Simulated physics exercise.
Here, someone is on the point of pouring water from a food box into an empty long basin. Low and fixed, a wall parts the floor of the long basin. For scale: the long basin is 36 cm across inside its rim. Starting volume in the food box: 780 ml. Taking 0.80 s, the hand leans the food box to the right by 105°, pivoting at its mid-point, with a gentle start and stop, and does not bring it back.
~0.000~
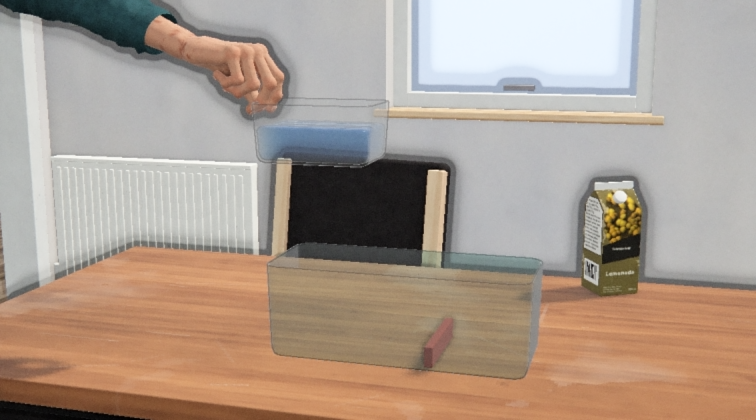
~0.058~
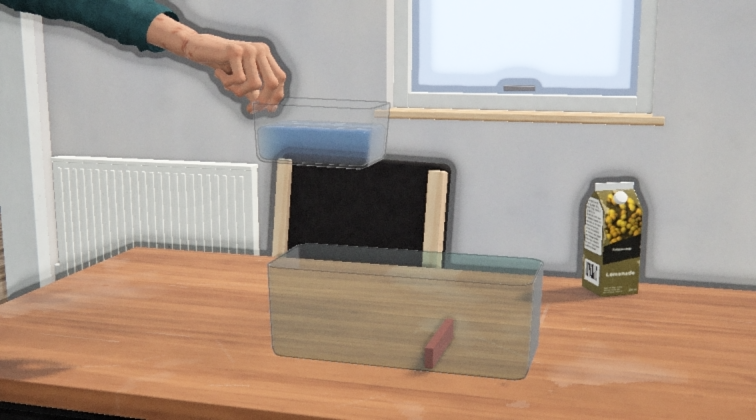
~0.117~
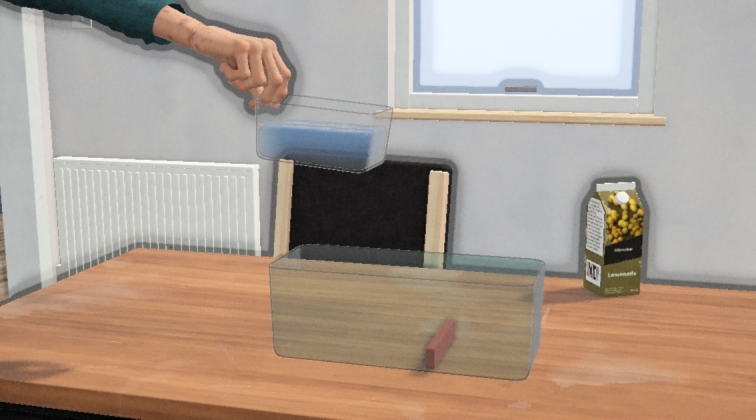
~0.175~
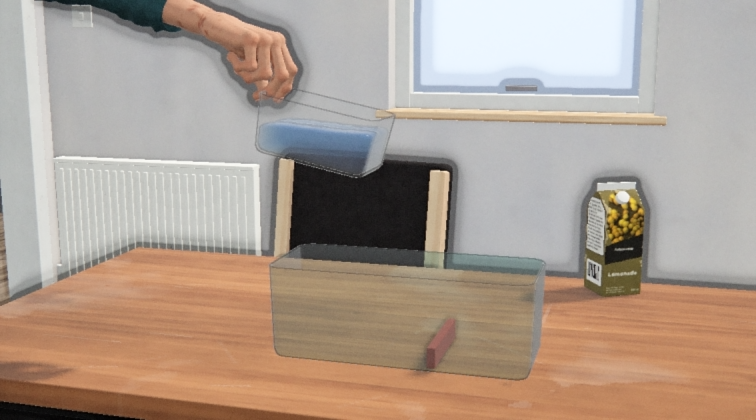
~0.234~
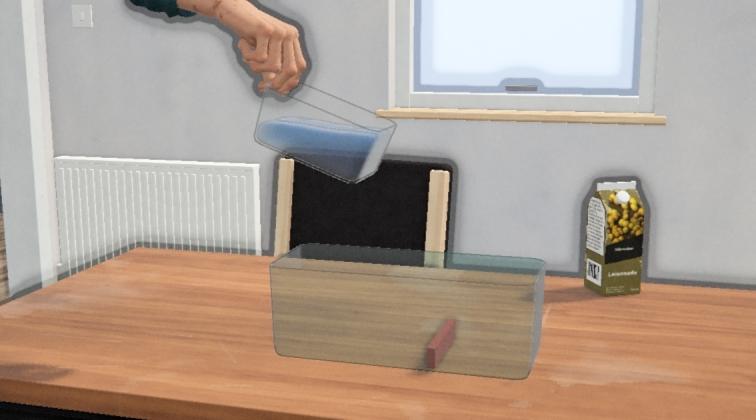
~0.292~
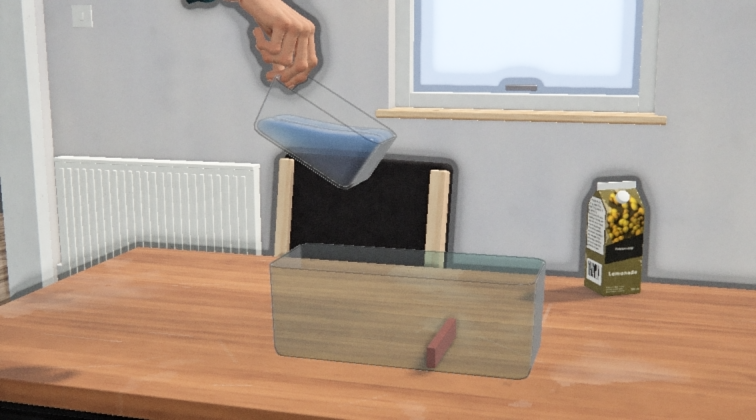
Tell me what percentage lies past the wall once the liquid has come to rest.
Some 32 per cent.
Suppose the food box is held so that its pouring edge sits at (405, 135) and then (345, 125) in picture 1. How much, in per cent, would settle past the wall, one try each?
40 per cent first, 20 per cent second.
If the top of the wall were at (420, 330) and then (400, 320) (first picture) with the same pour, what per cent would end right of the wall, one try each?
First try about 50 %, second try about 65 %.
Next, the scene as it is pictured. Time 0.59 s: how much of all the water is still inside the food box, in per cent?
24 %.
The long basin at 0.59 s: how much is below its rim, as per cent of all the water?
Some 24 per cent.
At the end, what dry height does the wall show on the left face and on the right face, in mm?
Close to 12 mm left and close to 14 mm right.
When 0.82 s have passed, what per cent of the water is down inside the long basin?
That comes to about 82 percent.
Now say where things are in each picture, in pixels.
In the first frame, tilt 0°; pouring edge (380, 105); surface from (269, 123) to (378, 127); the long basin's rim runs from (283, 255) to (537, 273); the wall's top is at (439, 333).
In the second frame, tilt 1°; pouring edge (381, 107); surface from (270, 123) to (379, 128).
In the third frame, tilt 5°; pouring edge (384, 112); surface from (272, 123) to (381, 130).
In the fourth frame, tilt 12°; pouring edge (386, 119); surface from (272, 121) to (382, 132).
In the fifth frame, tilt 21°; pouring edge (388, 129); surface from (272, 121) to (385, 134).
In the sixth frame, tilt 31°; pouring edge (387, 141); surface from (272, 117) to (389, 135).
Then, 0.59 s in, the tilt is 89° and 24 per cent is still to pour, 18 is left of the wall and 7 right of it.
Then, 0.82 s in, the tilt is 105° and 7 per cent is still to pour, 54 is left of the wall and 28 right of it.
Then, 1.05 s in, the tilt is 105° and 0 per cent is still to pour, 61 is left of the wall and 31 right of it.
Then, 1.30 s in, the tilt is 105° and 0 per cent is still to pour, 62 is left of the wall and 31 right of it.
Finally, 62 per cent lies left of the wall, 32 right of it and 6 outside.
